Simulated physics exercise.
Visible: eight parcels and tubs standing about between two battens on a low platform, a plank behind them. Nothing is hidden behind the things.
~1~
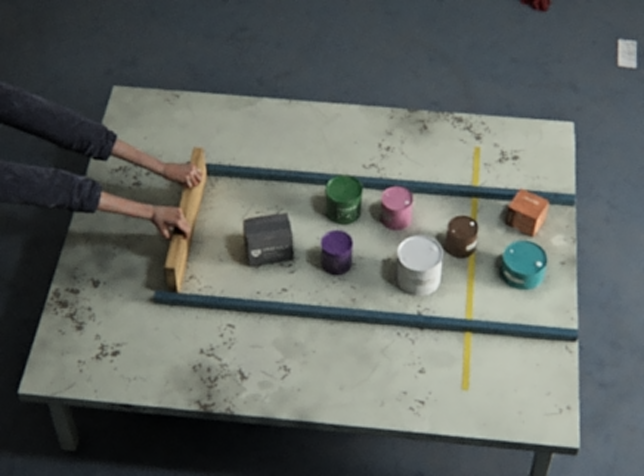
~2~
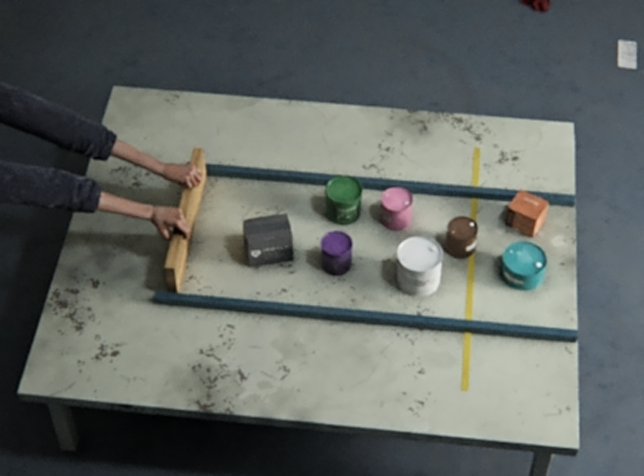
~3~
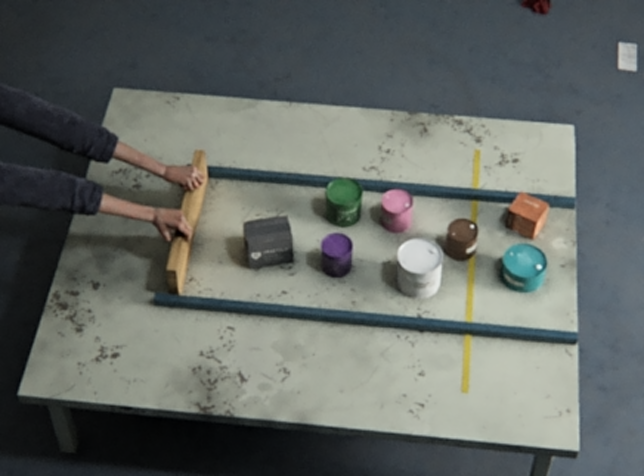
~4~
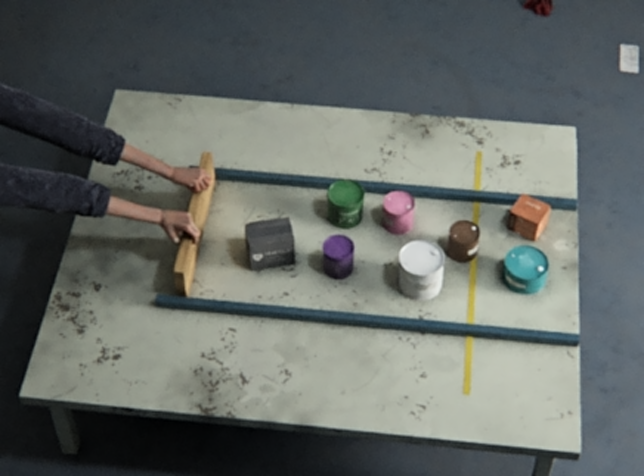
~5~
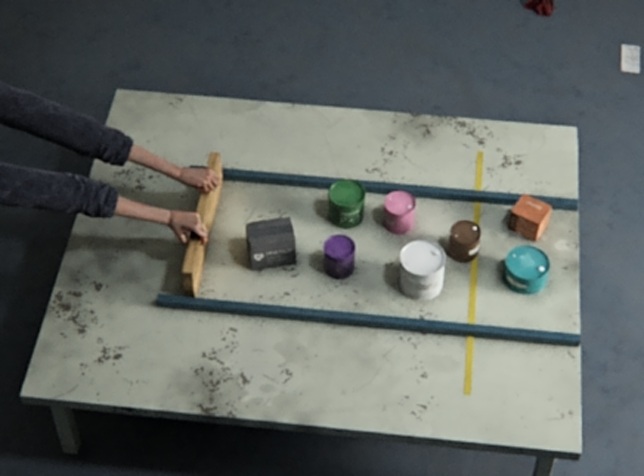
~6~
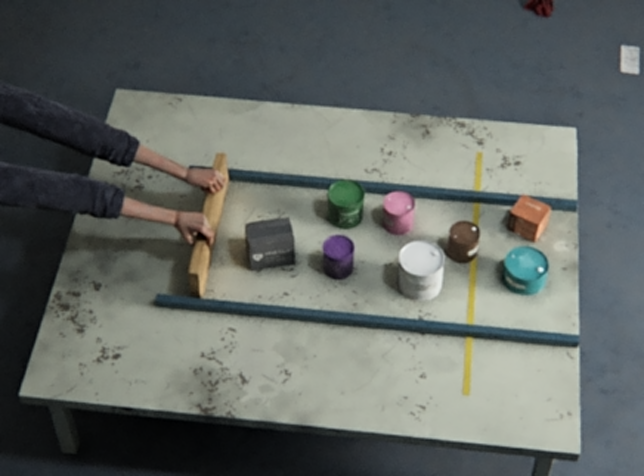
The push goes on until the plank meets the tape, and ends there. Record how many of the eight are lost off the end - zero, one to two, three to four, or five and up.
Lost off the end: Zero.
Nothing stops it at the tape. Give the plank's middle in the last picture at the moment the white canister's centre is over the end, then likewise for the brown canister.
White canister: (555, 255); brown canister: (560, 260).
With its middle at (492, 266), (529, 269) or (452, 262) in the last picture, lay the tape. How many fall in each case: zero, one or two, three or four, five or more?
Result per tape, in order - one to two / 3 or 4 / no fall at all.
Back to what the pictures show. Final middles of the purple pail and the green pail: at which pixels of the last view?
Same order as the question: First (536, 270), second (495, 217).
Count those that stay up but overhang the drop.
You'd get 1.
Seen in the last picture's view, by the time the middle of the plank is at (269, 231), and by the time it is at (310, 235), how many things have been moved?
1, then 2.
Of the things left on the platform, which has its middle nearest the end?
The turquoise canister, it is.
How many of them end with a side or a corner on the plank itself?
The count comes out at 3.
Soon after, none off yet; orange box at rest near (529, 218); turquoise canister at rest near (526, 271); brown canister at rest near (464, 242).
After that, none off yet; orange box at rest near (529, 218); turquoise canister displaced a little near (531, 270); brown canister at rest near (465, 244).
In the end, the number that fall off is zero.
